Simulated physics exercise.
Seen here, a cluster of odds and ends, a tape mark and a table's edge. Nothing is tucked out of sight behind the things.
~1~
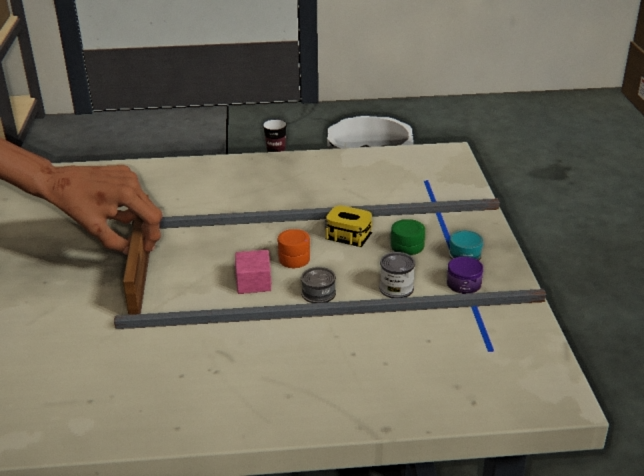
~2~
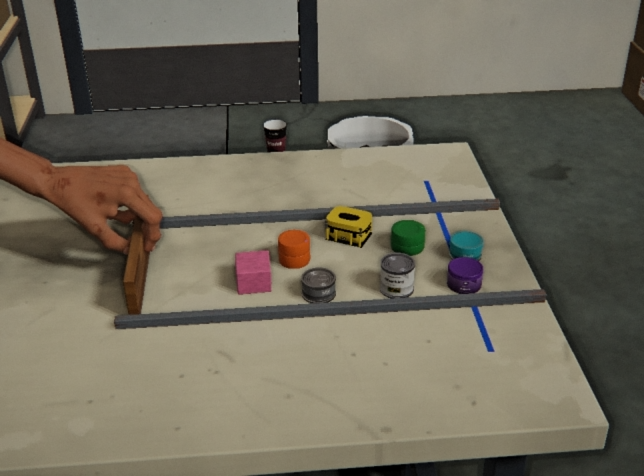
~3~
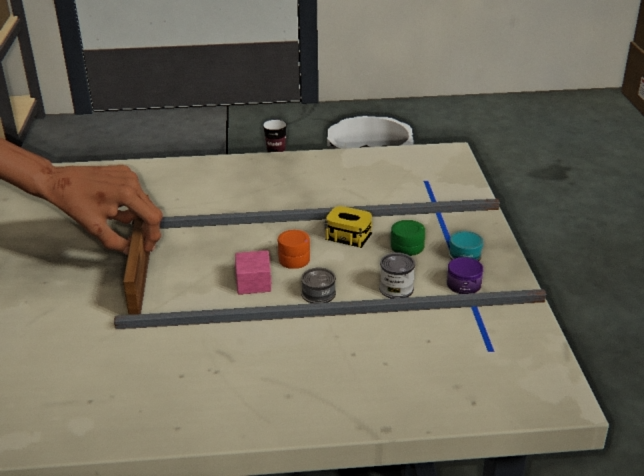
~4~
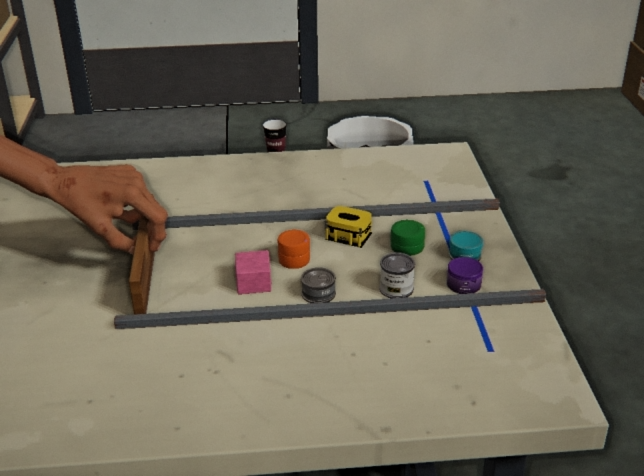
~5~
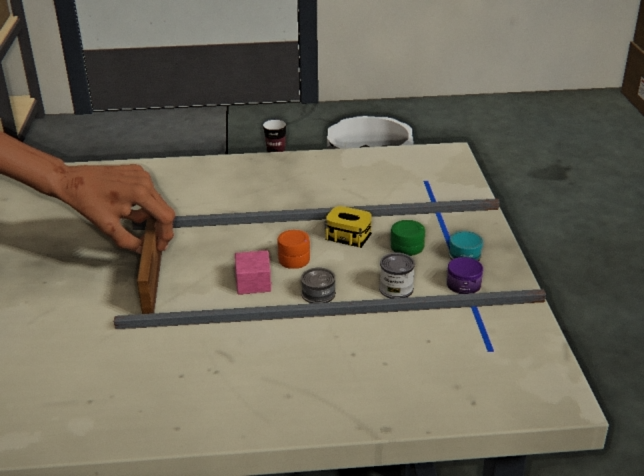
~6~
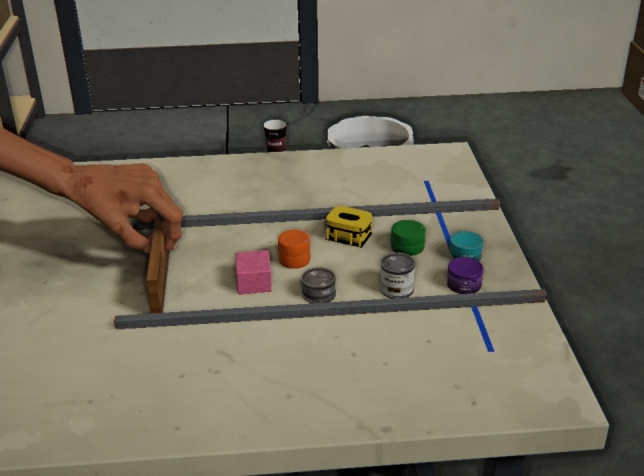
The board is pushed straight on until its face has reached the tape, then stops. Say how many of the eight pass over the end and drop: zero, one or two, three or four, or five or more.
Those that leave the table: One or a pair.
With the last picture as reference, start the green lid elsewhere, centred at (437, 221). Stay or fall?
In that case it hangs on.
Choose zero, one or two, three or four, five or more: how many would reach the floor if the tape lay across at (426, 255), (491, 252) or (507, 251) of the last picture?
So, taking them in turn, I'd give not one; either three or four; 5 or more.
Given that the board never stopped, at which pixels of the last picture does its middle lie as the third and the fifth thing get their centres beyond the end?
Pixels in order: Roughly (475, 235), roughly (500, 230).
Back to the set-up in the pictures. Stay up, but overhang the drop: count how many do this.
That comes to 0 of them.
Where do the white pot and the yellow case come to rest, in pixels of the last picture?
The first sits around (514, 269), while the other sits around (462, 214).
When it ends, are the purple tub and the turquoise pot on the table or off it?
Once it all settles, the purple tub goes down and the turquoise pot is still there.
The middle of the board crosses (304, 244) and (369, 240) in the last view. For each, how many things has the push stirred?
3, then 6.
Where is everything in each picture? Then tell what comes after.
In the first frame, turquoise pot (466, 247); purple tub (465, 276); green lid (408, 237); board (139, 253); tape (454, 253).
In the second frame, purple tub (465, 276); pink block (253, 272).
In the third frame, green lid (408, 237); grey tin (319, 286).
In the fourth frame, turquoise pot (466, 248); board (145, 253).
In the fifth frame, purple tub (465, 276); white pot (397, 276).
In the sixth frame, turquoise pot (466, 248); purple tub (465, 276); green lid (408, 237); board (161, 252); tape (454, 254).
Soon after, none off yet; turquoise pot at rest near (466, 248); purple tub at rest near (465, 276); green lid at rest near (408, 237).
Then, none off yet; turquoise pot at rest near (466, 248); purple tub at rest near (465, 276); green lid at rest near (411, 238).
By the end, the number that fall off is one or two; fallen, purple tub.
